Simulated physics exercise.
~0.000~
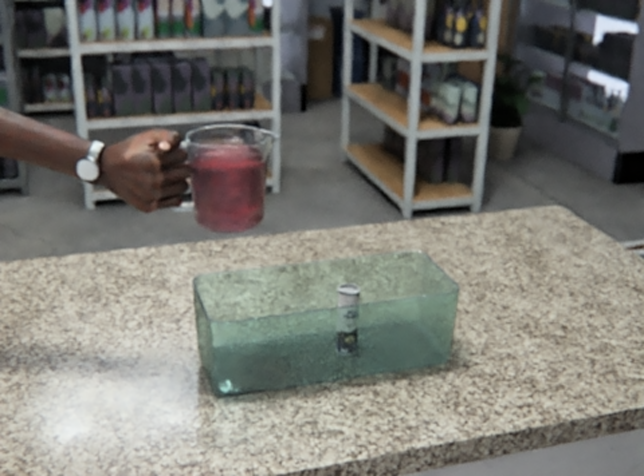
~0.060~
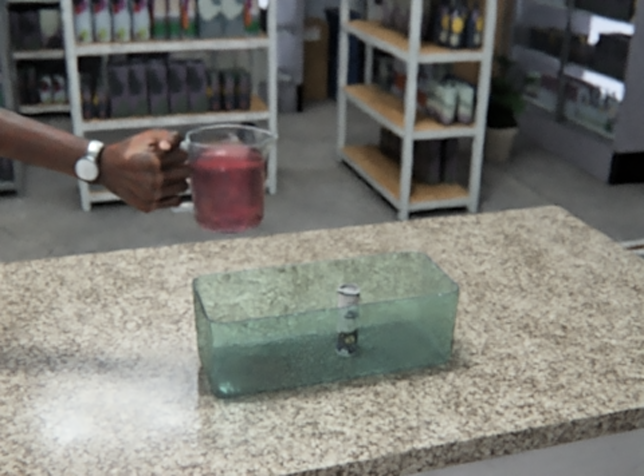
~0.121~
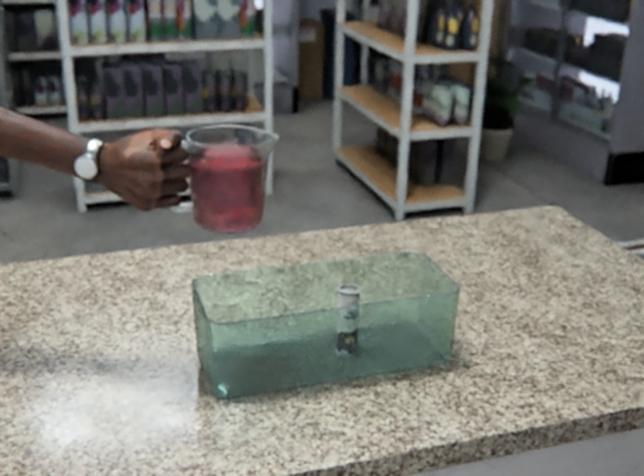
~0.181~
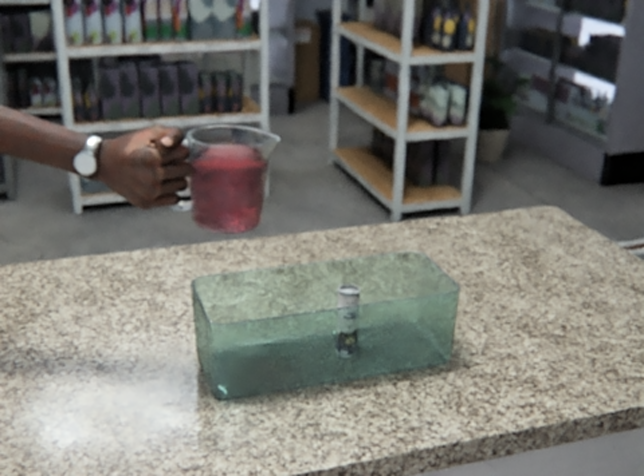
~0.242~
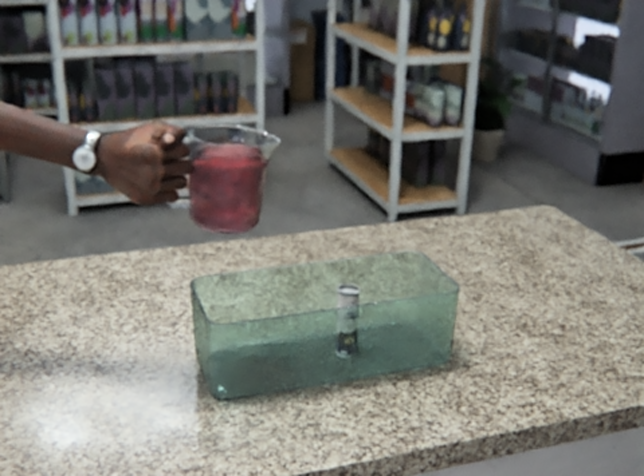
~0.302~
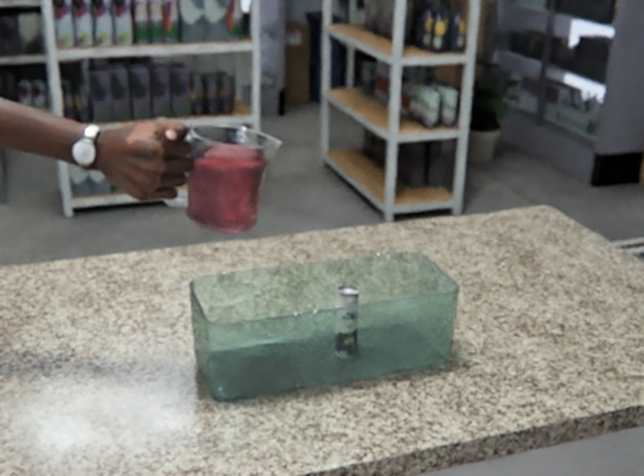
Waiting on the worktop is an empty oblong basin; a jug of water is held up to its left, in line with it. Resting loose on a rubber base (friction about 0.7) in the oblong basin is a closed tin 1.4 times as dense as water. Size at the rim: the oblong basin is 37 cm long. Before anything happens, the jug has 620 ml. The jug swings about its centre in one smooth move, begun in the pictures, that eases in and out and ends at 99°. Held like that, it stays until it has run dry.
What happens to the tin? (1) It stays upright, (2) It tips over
2.
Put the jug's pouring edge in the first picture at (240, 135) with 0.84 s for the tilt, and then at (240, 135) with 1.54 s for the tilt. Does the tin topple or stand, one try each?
Trial 1 - tin stays standing; trial 2 - tin stays standing.
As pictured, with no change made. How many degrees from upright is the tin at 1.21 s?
The tilt comes to near 0°.
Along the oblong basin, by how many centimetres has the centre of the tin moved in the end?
Looks like roughly 7.0 cm in total.
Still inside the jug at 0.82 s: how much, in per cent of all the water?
88 %.
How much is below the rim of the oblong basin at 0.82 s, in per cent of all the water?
About 1%.
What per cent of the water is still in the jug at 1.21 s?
Roughly 38 per cent.
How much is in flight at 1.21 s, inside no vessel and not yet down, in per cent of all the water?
Around 22 per cent of the liquid is in flight.
Then, 0.82 s in, the tilt is 55° and 88 per cent is still to pour; the tin stands where it began.
Then, 1.21 s in, the tilt is 88° and 37 per cent is still to pour; the tin stands where it began.
Then, 1.61 s in, the tilt is 99° and 4 per cent is still to pour; the tin lies on its side.
Then, 2.04 s in, the tilt is 99° and 0 per cent is still to pour; the tin lies on its side.
Finally, the tin lies on its side.
